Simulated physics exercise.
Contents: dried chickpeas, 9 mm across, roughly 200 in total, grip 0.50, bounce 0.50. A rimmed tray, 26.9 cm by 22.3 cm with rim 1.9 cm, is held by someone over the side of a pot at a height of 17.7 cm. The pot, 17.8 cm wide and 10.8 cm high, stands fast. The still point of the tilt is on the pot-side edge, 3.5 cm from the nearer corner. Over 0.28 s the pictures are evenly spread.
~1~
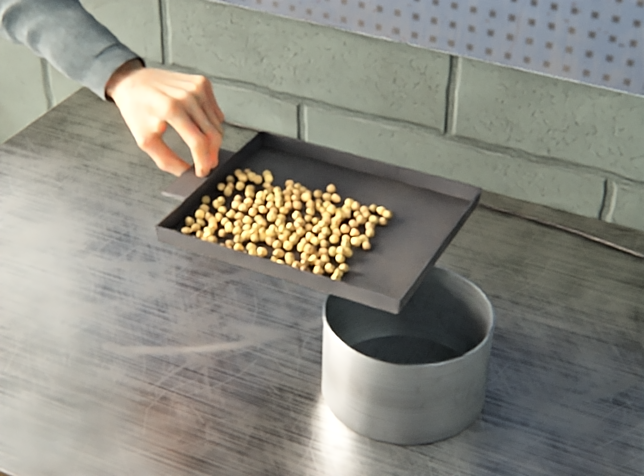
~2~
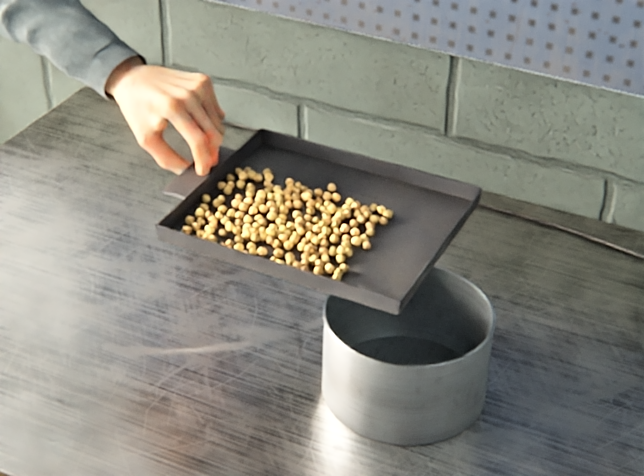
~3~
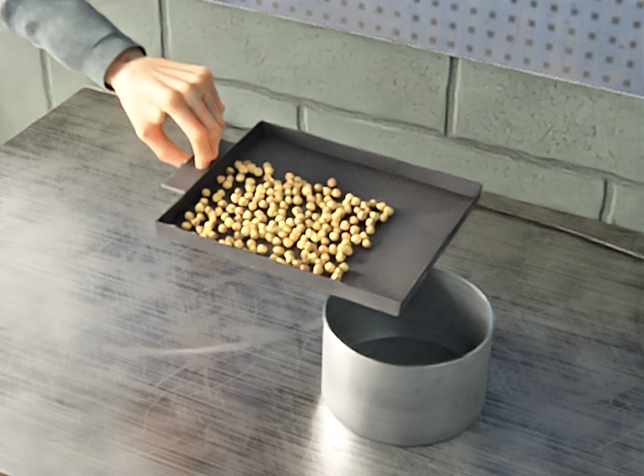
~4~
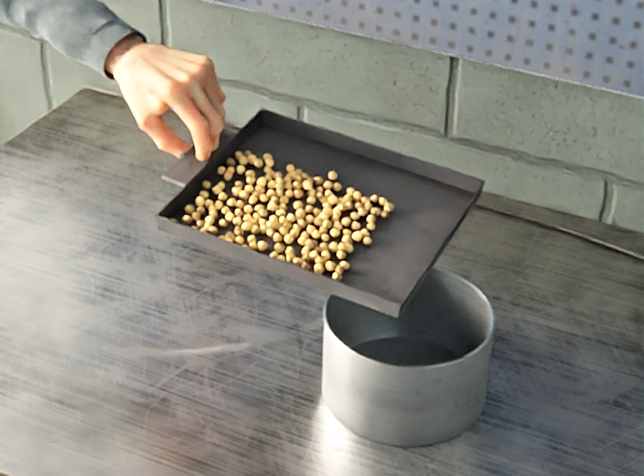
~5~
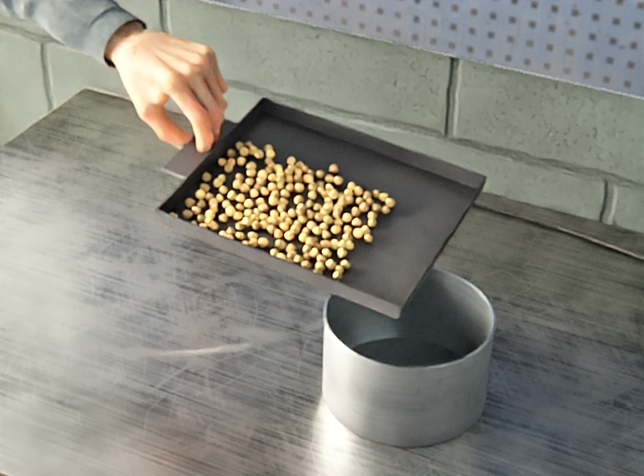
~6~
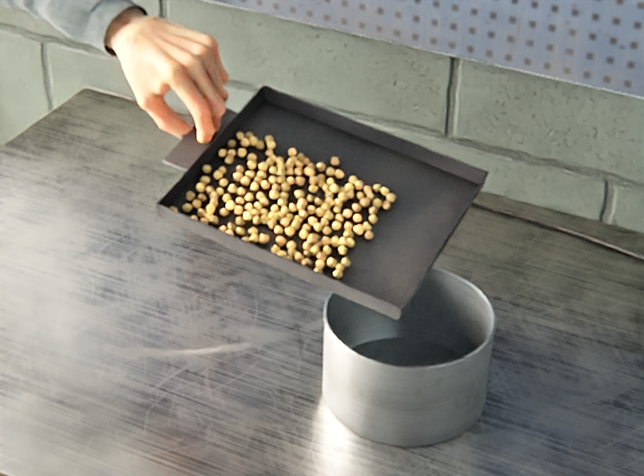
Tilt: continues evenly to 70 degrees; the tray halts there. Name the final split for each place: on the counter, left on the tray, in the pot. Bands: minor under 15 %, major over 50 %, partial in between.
Counter: A little; left on the tray: The greater portion; pot: A little.
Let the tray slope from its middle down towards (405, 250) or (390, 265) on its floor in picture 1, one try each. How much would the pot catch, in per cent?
About 5 per cent on the first try and 0 per cent on the second.
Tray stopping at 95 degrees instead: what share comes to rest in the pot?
That would be around 0 percent.
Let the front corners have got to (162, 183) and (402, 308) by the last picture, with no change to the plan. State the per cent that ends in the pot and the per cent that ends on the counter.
Pot 0, counter 25.
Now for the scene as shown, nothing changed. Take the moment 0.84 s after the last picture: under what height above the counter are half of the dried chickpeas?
Some 24 cm.
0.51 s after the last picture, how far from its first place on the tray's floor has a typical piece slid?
Displacement on the tray: About 8 cm.
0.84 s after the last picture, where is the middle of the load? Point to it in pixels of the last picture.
By then the middle of the load sits around (348, 242).
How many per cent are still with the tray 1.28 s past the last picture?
I'd put it at roughly 100 per cent.
Then, 0.51 s after the last picture, tilt 40 degrees; the tray holds 100 %, the pot 0 %.
Then, 0.84 s after the last picture, tilt 58 degrees; the tray holds 100 %, the pot 0 %.
Then, 1.28 s after the last picture, tilt 70 degrees; the tray holds 100 %, the pot 0 %.
In the end, counter 0 %, tray 100 %, pot 0 %.
